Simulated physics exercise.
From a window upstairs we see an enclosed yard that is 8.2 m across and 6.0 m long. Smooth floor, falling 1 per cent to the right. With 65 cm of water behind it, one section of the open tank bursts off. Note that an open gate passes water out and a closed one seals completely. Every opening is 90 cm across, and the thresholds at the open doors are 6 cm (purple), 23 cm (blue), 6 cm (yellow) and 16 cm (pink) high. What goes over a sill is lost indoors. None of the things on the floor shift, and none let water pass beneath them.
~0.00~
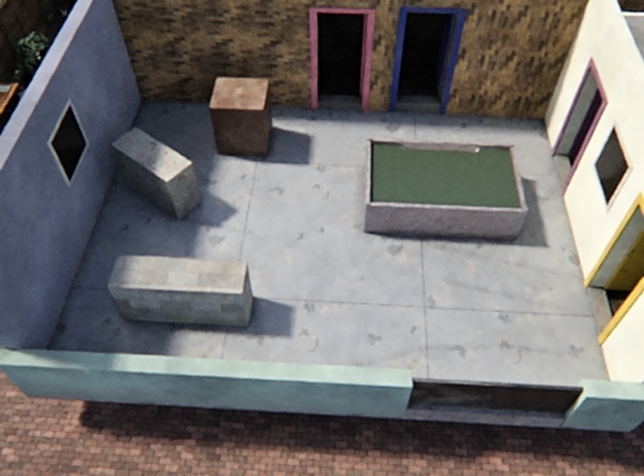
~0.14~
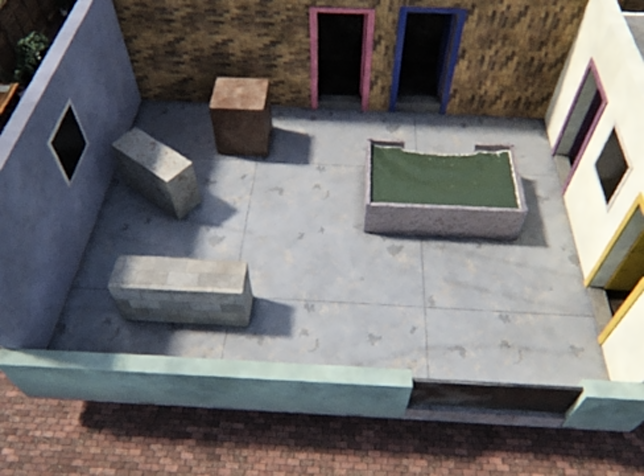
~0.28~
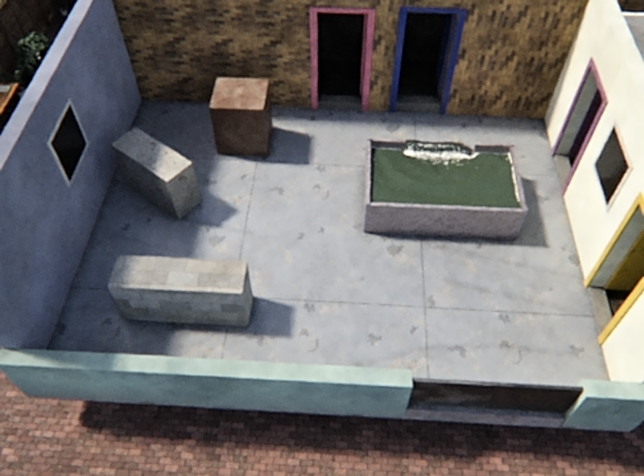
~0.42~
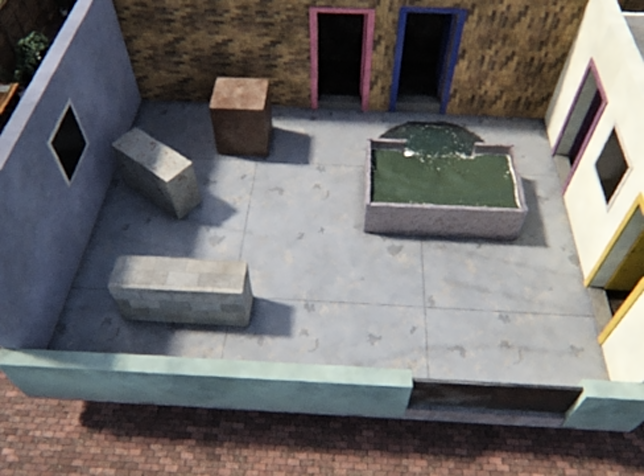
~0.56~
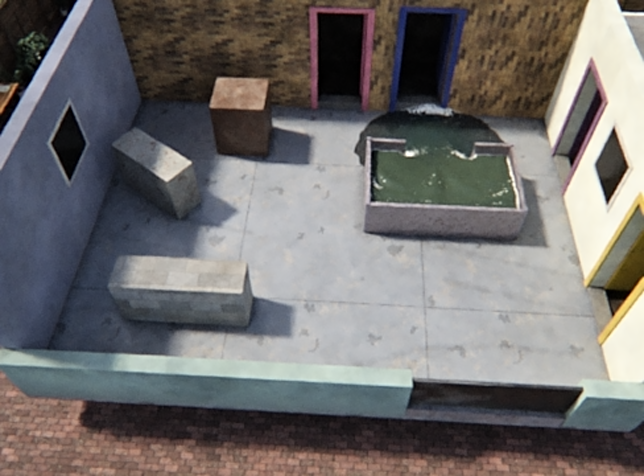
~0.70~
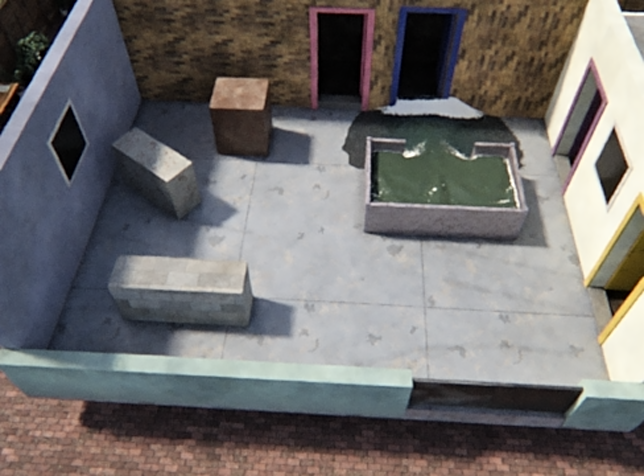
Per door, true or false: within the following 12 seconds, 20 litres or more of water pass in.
Purple door: True. Blue door: True. Yellow door: False. Pink door: False.
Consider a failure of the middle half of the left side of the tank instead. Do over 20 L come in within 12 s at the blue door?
Note: Blue door, short of the mark.
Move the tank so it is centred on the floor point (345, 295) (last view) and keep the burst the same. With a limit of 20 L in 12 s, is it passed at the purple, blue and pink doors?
Purple gets more than that, blue gets no more than that, pink gets more than that.
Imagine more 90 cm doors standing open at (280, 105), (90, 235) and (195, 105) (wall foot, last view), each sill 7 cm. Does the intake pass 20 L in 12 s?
Well, the first is on the low side, the second is on the low side, and the third is on the low side.
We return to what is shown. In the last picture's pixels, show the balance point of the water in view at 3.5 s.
(420, 167).
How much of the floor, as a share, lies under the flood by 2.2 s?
I'd guess around 20 %.
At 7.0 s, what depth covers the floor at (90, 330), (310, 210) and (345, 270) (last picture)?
Around 1 cm, 2 cm and 2 cm.
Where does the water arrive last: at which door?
Yellow.
After 1.4 s water covers 10 % of the floor and is deepest (42 cm) near (442, 117); purple door not reached, blue door 42 cm at the sill, 61 L in, yellow door not reached, pink door 13 cm at the sill, 0 L in.
After 2.2 s water covers 20 % of the floor and is deepest (38 cm) near (541, 121); purple door 10 cm at the sill, 0 L in, blue door 31 cm at the sill, 121 L in, yellow door not reached, pink door 14 cm at the sill, 0 L in.
After 3.5 s water covers 40 % of the floor and is deepest (26 cm) near (542, 127); purple door 12 cm at the sill, 16 L in, blue door 23 cm at the sill, 137 L in, yellow door 3 cm at the sill, 0 L in, pink door 11 cm at the sill, 0 L in.
After 7.0 s water covers 80 % of the floor and is deepest (16 cm) near (598, 404); purple door 9 cm at the sill, 55 L in, blue door 11 cm at the sill, 139 L in, yellow door 7 cm at the sill, 2 L in, pink door 5 cm at the sill, 1 L in.
After 12.0 s water covers 95 % of the floor and is deepest (10 cm) near (594, 336); purple door 5 cm at the sill, 64 L in, blue door 5 cm at the sill, 139 L in, yellow door 8 cm at the sill, 7 L in, pink door 3 cm at the sill, 1 L in.
